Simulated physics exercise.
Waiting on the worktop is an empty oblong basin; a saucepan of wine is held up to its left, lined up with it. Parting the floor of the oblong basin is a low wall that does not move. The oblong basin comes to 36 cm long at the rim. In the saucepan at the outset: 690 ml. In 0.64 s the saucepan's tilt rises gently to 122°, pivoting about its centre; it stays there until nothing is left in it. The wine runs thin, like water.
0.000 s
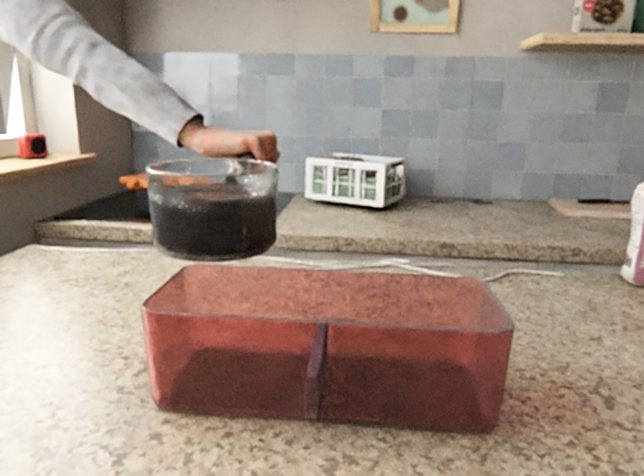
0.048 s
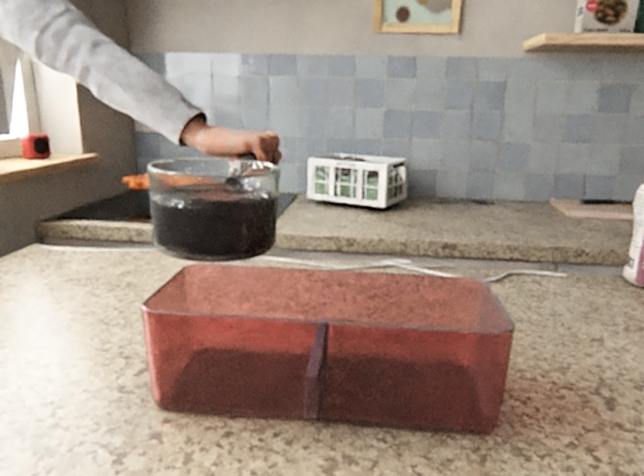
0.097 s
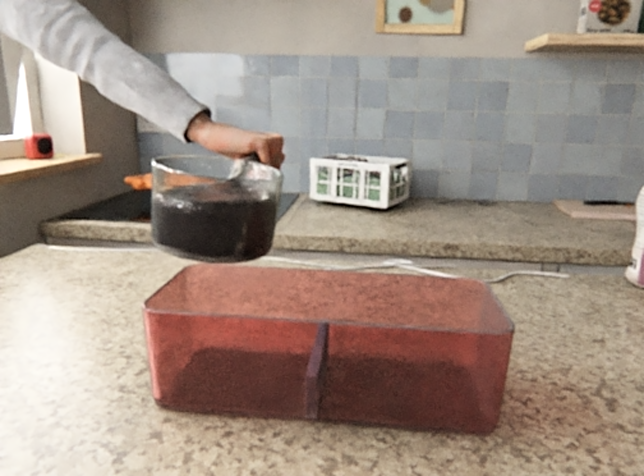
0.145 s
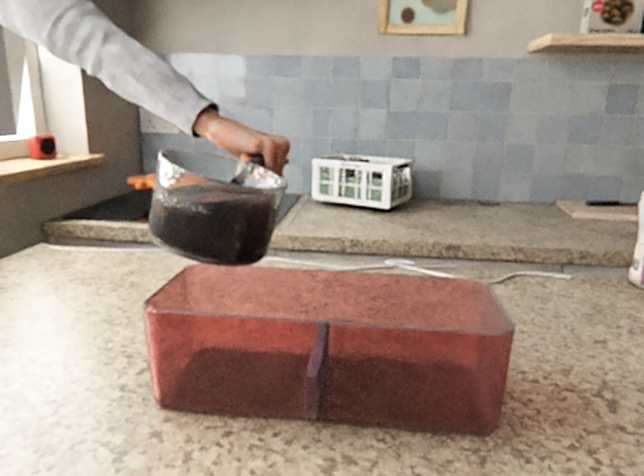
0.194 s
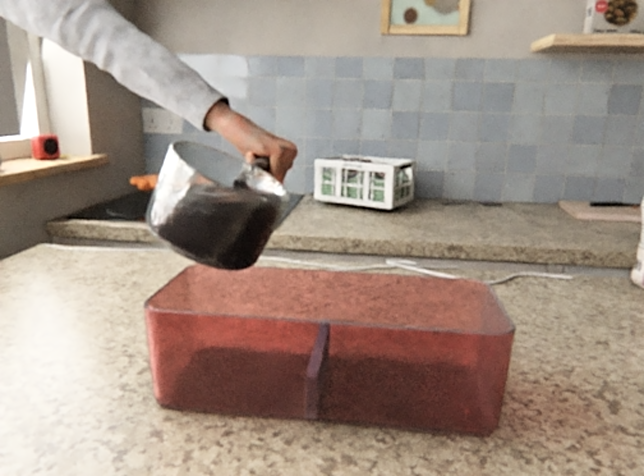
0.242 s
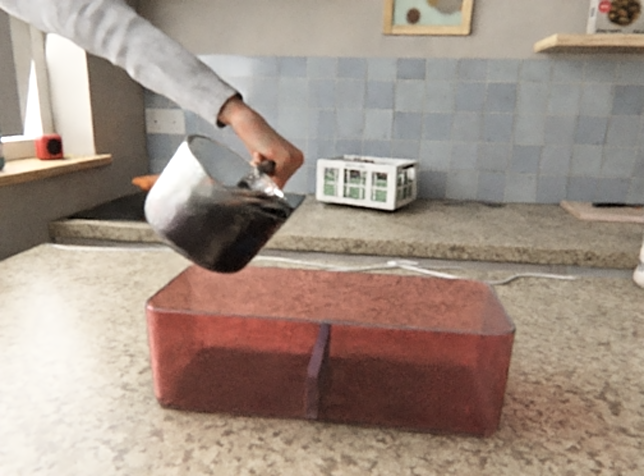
An arm in a grey sleeve reaches in from the left over a speckled kitchen worktop, seen from the front and slightly above, with blue-grey tiles behind. Its hand holds a clear saucepan of dark wine above the left part of a translucent red oblong basin with a low dividing wall. The hand gently tilts the saucepan further and further to the right, while the basin stays still.
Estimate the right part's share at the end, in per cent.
Roughly 26 per cent is in the right part.
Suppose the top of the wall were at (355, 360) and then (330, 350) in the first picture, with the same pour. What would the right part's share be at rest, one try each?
20 in a hundred, followed by 20 in a hundred.
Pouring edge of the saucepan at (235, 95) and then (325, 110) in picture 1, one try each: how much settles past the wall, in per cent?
Near 5 in a hundred on the first go and near 85 in a hundred on the second.
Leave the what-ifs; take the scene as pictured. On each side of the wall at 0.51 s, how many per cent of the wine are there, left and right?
About 32 left, about 20 right.
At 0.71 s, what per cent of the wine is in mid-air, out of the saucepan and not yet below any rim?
Some 5 per cent.
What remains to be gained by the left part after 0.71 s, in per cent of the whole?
It comes to some 4 per cent.
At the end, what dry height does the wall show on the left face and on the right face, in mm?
Roughly 26 mm on the left side and roughly 42 mm on the right.
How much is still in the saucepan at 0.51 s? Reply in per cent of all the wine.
I reckon about 26 in a hundred is still held.
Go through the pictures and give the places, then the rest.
In the first picture, tilt 0°; pouring edge (276, 171); surface from (160, 190) to (274, 194); the oblong basin's rim runs from (165, 286) to (498, 304); the wall's top is at (318, 345).
In the second picture, tilt 2°; pouring edge (278, 173); surface from (161, 190) to (276, 195).
In the third picture, tilt 7°; pouring edge (281, 179); surface from (163, 190) to (277, 196).
In the fourth picture, tilt 15°; pouring edge (285, 189); surface from (163, 191) to (280, 198).
In the fifth picture, tilt 26°; pouring edge (288, 202); surface from (163, 191) to (285, 201).
In the sixth picture, tilt 38°; pouring edge (288, 217); surface from (160, 188) to (283, 204); 1 per cent is over the edge.
Then, 0.51 s in, the tilt is 110° and 26 per cent is still to pour, 32 is left of the wall and 20 right of it.
Then, 0.71 s in, the tilt is 122° and 2 per cent is still to pour, 69 is left of the wall and 25 right of it.
Then, 0.92 s in, the tilt is 122° and 0 per cent is still to pour, 72 is left of the wall and 26 right of it.
Then, 1.14 s in, the tilt is 122° and 0 per cent is still to pour, 72 is left of the wall and 26 right of it.
Finally, 72 per cent lies left of the wall, 26 right of it and 2 outside.
